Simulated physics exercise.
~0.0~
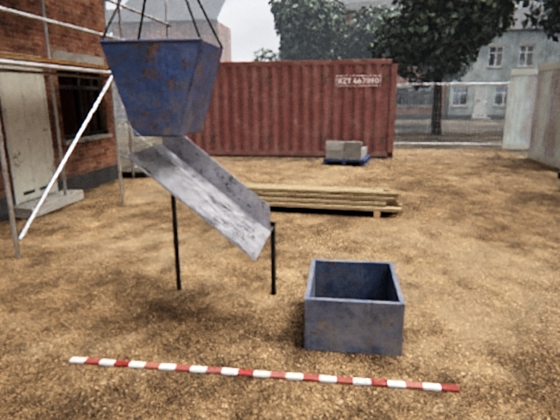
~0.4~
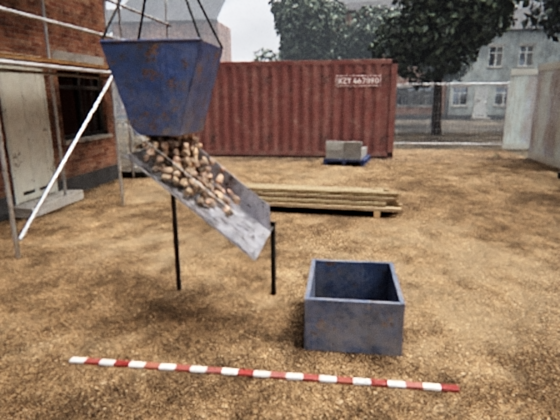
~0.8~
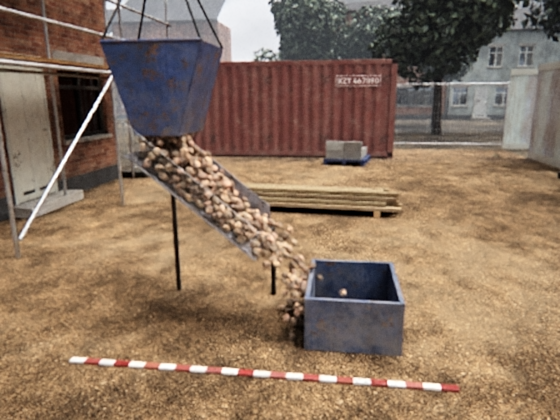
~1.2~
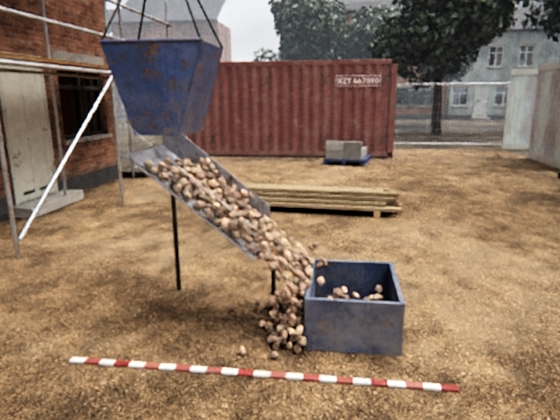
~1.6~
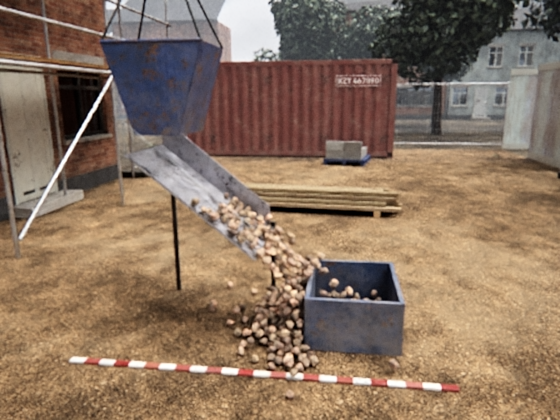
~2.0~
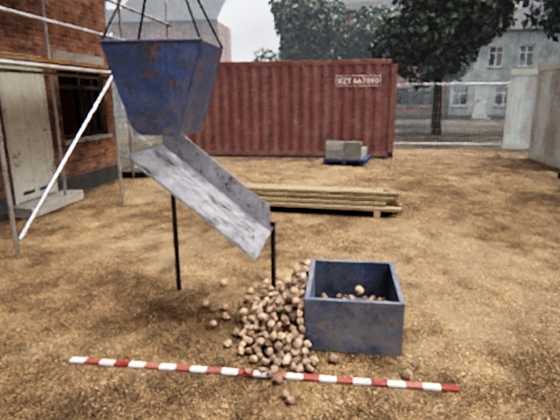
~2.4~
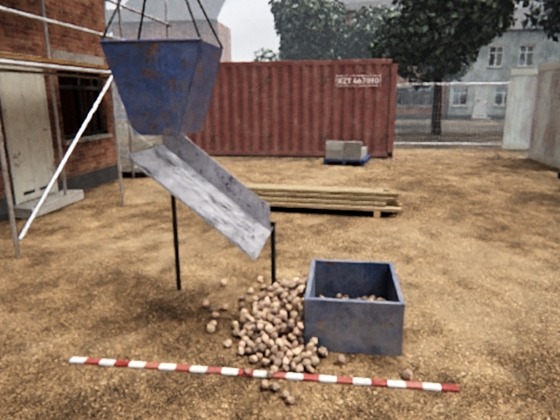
In this clip, stones drop from a hanging blue skip onto a sloping steel chute and slide down to the right toward an open bin, but most fall short and end heaped on the ground left of it, with only a small share inside.
